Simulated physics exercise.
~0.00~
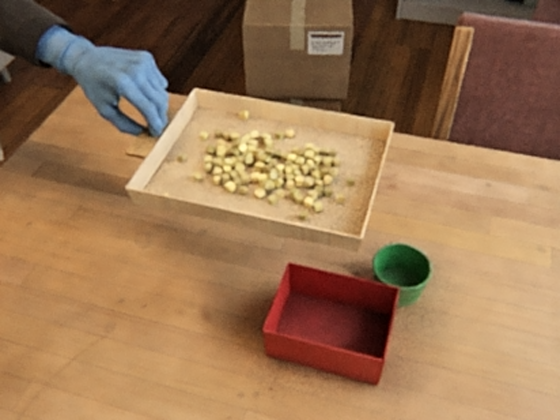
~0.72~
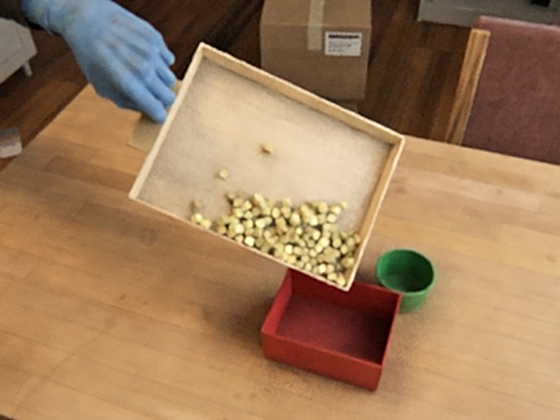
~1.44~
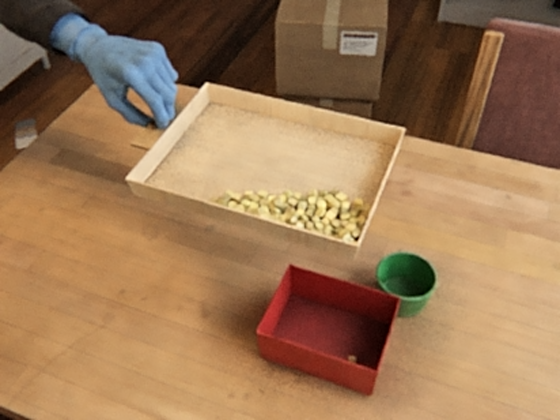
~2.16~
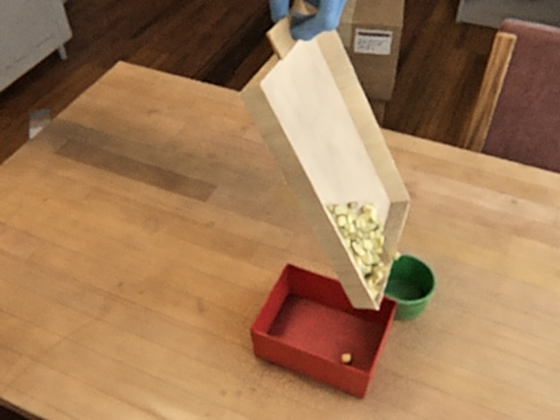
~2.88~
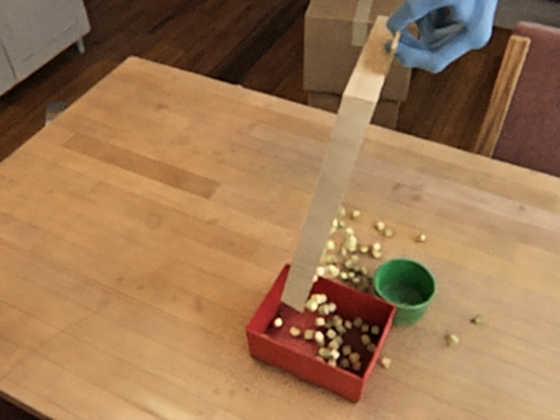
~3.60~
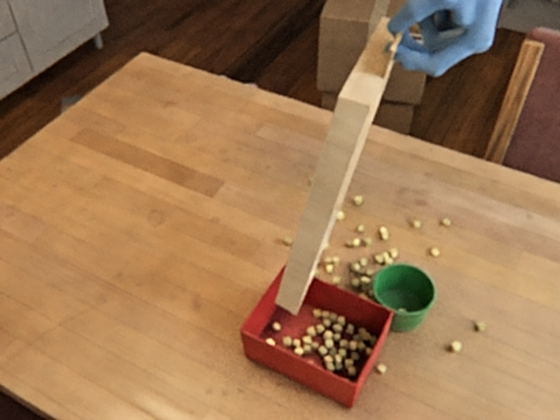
A gloved hand tips a tray of potato cubes, spilling them into a red tin and across the table.
